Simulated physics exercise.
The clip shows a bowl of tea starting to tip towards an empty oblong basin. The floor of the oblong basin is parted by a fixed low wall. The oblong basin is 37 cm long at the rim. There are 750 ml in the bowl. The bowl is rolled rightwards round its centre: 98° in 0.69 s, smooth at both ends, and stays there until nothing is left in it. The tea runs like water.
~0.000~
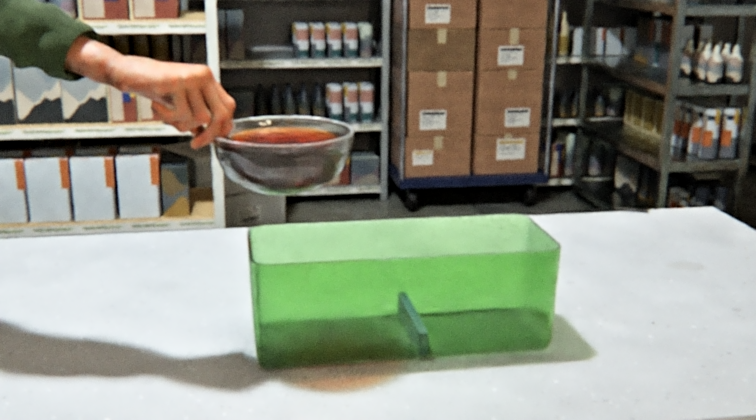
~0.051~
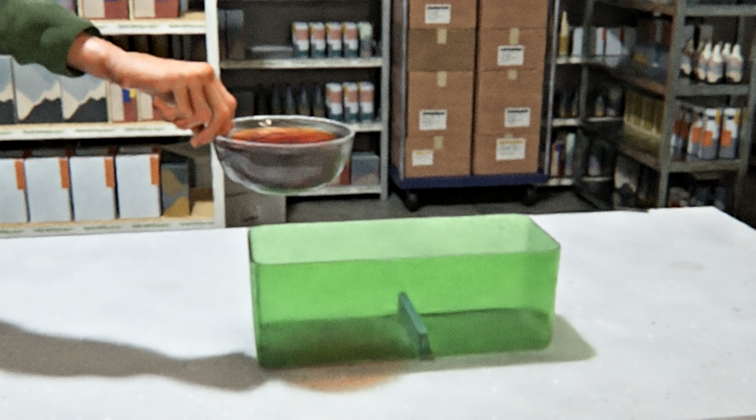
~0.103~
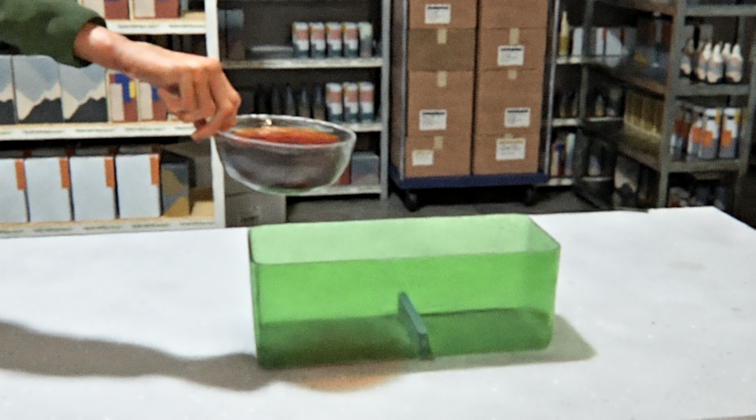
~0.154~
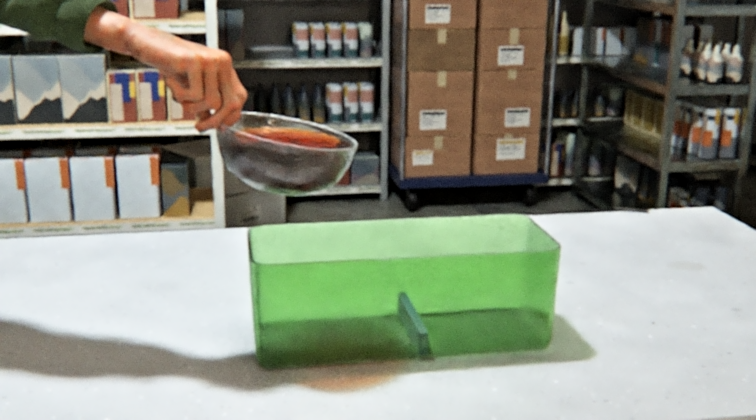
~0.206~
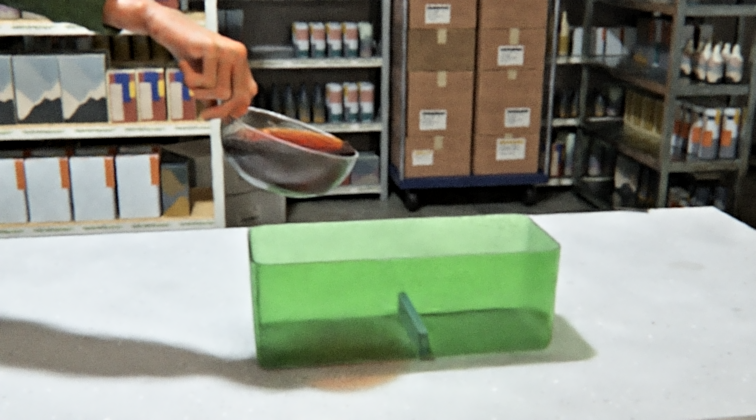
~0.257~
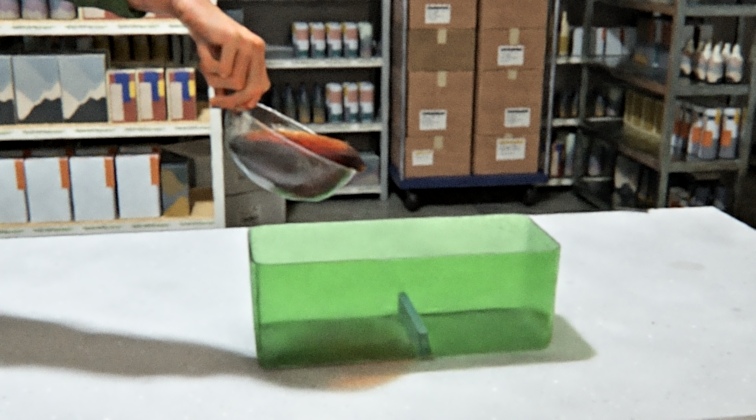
A glass bowl of reddish-brown tea, gripped at its left rim by a hand in a green sleeve, hangs almost level above a green, see-through oblong basin on a white table. The hand then rises and turns the bowl steadily rightwards, its right rim dipping as the tea shifts towards that side.
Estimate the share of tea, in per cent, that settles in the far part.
The far part has some 34 per cent.
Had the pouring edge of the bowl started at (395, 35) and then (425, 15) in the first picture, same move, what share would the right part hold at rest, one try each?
First 65, then 70 per cent.
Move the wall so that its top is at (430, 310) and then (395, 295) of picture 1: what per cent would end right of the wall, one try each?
First 20, then 45 per cent.
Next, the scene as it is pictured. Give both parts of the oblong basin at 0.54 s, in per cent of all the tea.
Near 42 on the left, 16 on the right.
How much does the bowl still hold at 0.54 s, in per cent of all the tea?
About 14 per cent.
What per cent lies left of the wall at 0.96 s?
About 64 per cent.
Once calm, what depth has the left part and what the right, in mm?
Left about 18 mm, right about 12 mm.
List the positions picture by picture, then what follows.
In the first picture, tilt 0°; pouring edge (352, 130); surface from (215, 142) to (348, 138); the oblong basin's rim runs from (250, 247) to (544, 232); the wall's top is at (412, 312).
In the second picture, tilt 1°; pouring edge (352, 132); surface from (216, 142) to (349, 139).
In the third picture, tilt 5°; pouring edge (354, 136); surface from (217, 139) to (350, 141).
In the fourth picture, tilt 12°; pouring edge (355, 144); surface from (220, 137) to (352, 144).
In the fifth picture, tilt 20°; pouring edge (356, 154); surface from (223, 137) to (356, 149); 1 per cent is over the edge.
In the sixth picture, tilt 30°; pouring edge (355, 167); surface from (228, 140) to (345, 155); 6 per cent is over the edge.
By 0.54 s the tilt is 87° and 14 per cent is still to pour, 43 is left of the wall and 16 right of it.
By 0.74 s the tilt is 98° and 1 per cent is still to pour, 67 is left of the wall and 28 right of it.
By 0.96 s the tilt is 98° and 0 per cent is still to pour, 64 is left of the wall and 33 right of it.
By 1.19 s the tilt is 98° and 0 per cent is still to pour, 63 is left of the wall and 34 right of it.
At rest 63 per cent lies left of the wall, 34 right of it and 3 outside.
